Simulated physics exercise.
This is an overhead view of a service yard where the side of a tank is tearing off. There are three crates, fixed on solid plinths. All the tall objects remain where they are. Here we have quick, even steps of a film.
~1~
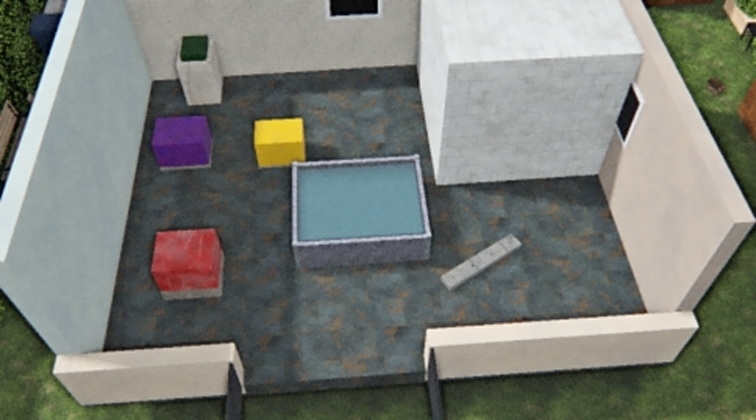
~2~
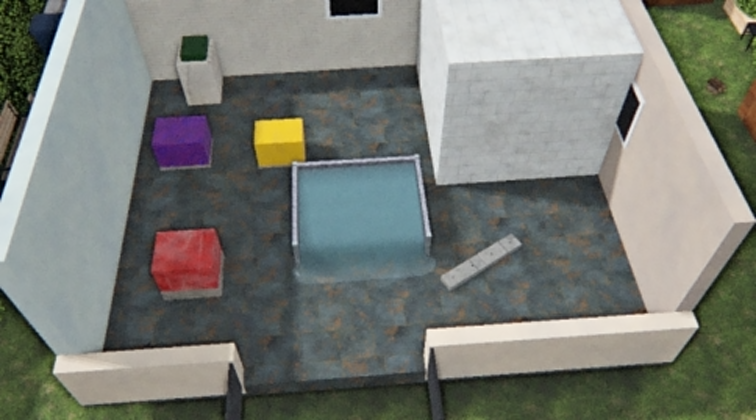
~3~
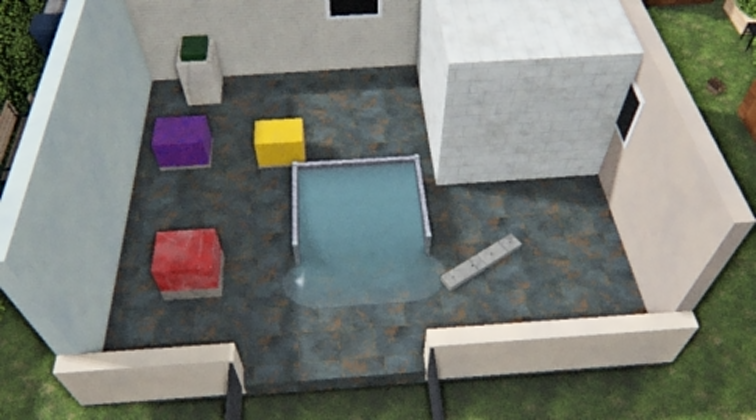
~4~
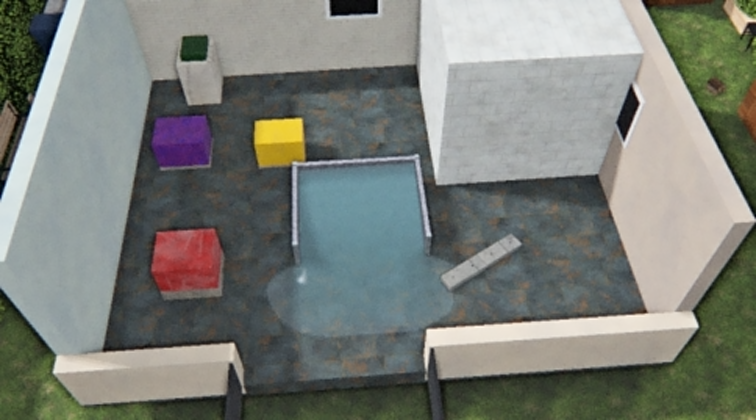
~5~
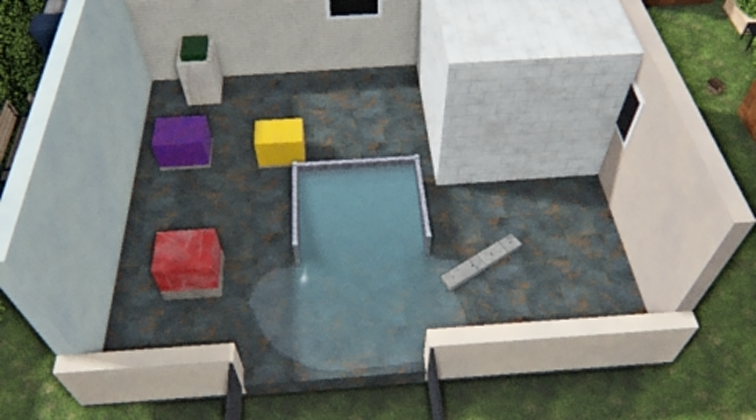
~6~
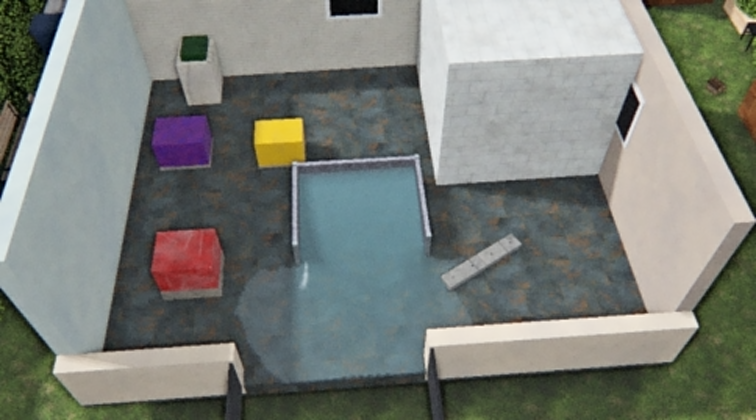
Water poured from the open front side of a tank in a walled yard, spreading in a rounded sheet across the dark floor toward the gap in the low wall while three coloured crates stayed still.
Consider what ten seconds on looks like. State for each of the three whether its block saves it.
The red crate ends up clear of the water, the purple crate ends up clear of the water, the yellow crate ends up clear of the water.
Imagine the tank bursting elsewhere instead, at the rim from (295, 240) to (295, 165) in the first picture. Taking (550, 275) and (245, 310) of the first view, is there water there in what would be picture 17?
Untouched, then submerged.
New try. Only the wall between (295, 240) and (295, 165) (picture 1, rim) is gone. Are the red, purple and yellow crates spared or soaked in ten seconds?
Crate by crate: Red - hit; purple - hit; yellow - hit.
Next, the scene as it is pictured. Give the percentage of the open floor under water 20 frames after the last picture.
My estimate is near 30 per cent.
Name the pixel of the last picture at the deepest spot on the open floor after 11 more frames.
Pointing at (424, 343).
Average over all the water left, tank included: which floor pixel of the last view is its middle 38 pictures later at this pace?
The spot I would choose is (402, 273).
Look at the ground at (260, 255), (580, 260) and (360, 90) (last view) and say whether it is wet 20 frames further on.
Status per point, in sequence: Unwetted, then waterlogged, then unwetted.
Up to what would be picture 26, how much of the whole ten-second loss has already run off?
Roughly 75 %.
A moment on, water covers 20 % of the floor; the red crate water round its plinth, the purple crate not reached, the yellow crate not reached.
Next, water covers 25 % of the floor; the red crate water round its plinth, the purple crate not reached, the yellow crate not reached.
Then, water covers 30 % of the floor; the red crate water round its plinth, the purple crate not reached, the yellow crate not reached.
Later, water covers 40 % of the floor; the red crate water round its plinth, the purple crate not reached, the yellow crate not reached.
In the end, water covers 50 % of the floor; the red crate stayed above the water, the purple crate stayed above the water, the yellow crate stayed above the water.
